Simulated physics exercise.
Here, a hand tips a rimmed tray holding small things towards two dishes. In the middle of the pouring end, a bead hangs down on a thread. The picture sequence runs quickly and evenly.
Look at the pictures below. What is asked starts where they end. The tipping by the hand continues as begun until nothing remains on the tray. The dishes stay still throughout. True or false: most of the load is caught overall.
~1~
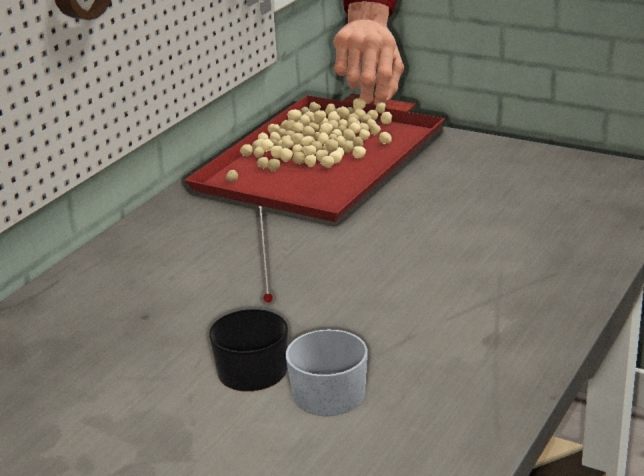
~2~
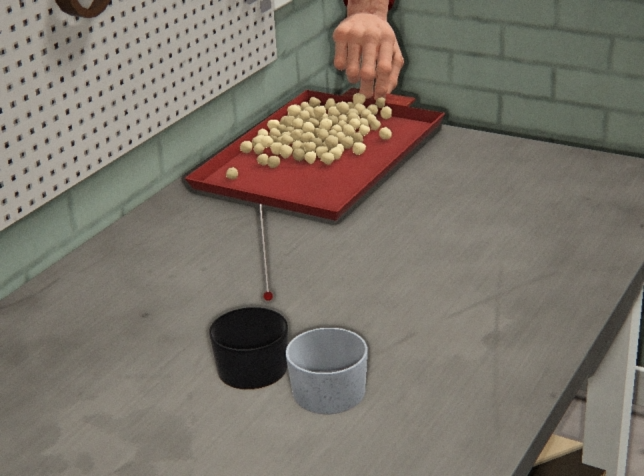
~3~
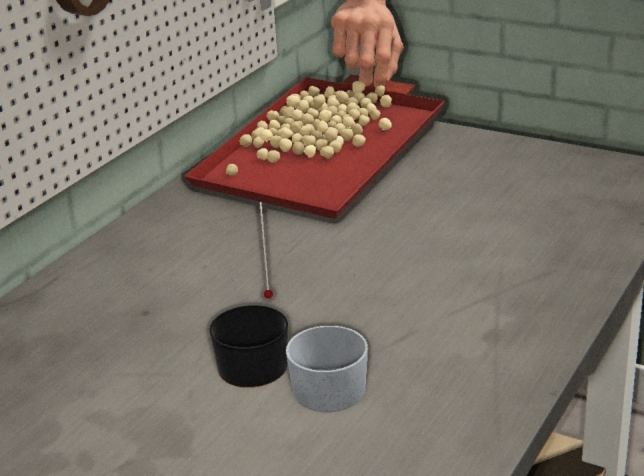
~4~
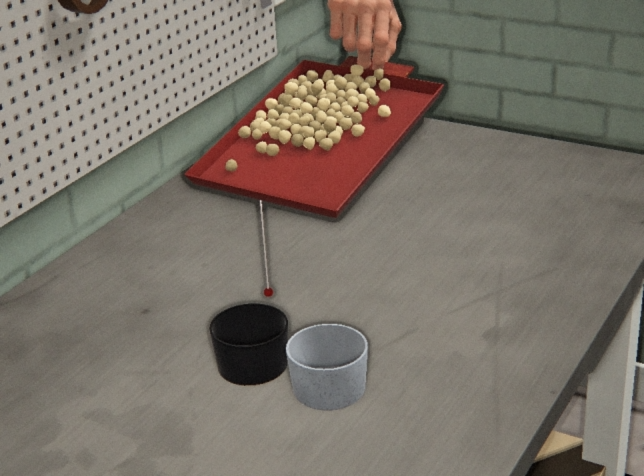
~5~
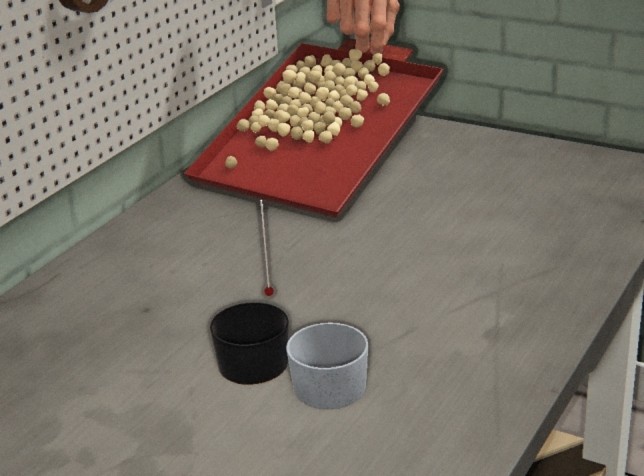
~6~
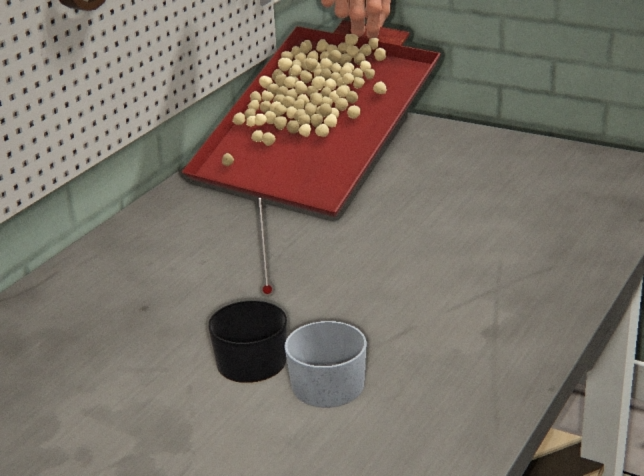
True.
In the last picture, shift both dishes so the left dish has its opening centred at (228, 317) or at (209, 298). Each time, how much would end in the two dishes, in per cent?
Around 70 and then 30 per cent.
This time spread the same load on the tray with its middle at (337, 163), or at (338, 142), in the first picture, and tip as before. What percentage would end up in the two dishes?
You'd get 70 % the first time and 70 % the second.
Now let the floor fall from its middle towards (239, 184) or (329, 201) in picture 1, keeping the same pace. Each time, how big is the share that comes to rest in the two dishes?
Close to 10 percent first and close to 40 percent second.
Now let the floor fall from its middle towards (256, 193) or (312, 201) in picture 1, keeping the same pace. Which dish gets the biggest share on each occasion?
In turn: The left dish; the right one.
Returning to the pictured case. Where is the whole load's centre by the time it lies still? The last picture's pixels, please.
Near pixel (267, 368).
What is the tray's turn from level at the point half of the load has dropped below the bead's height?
My estimate is some 80 degrees.
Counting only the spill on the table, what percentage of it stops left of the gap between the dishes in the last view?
Estimate: About 80 per cent.
Soon after the last picture, tray tipped steeply; about two thirds on the tray; a stray few in the right dish; a stray few in the left dish; a small part outside both; about a third in the air.
A little later, tray tipped past a quarter turn; a small part on the tray; about a quarter in the right dish; about a quarter in the left dish; about a quarter outside both; about a quarter in the air.
Later still, tray tipped past a quarter turn; about a third in the right dish; about a third in the left dish; about a third outside both.
At rest, tray tipped past a quarter turn; about a third in the right dish; about a third in the left dish; about a third outside both.
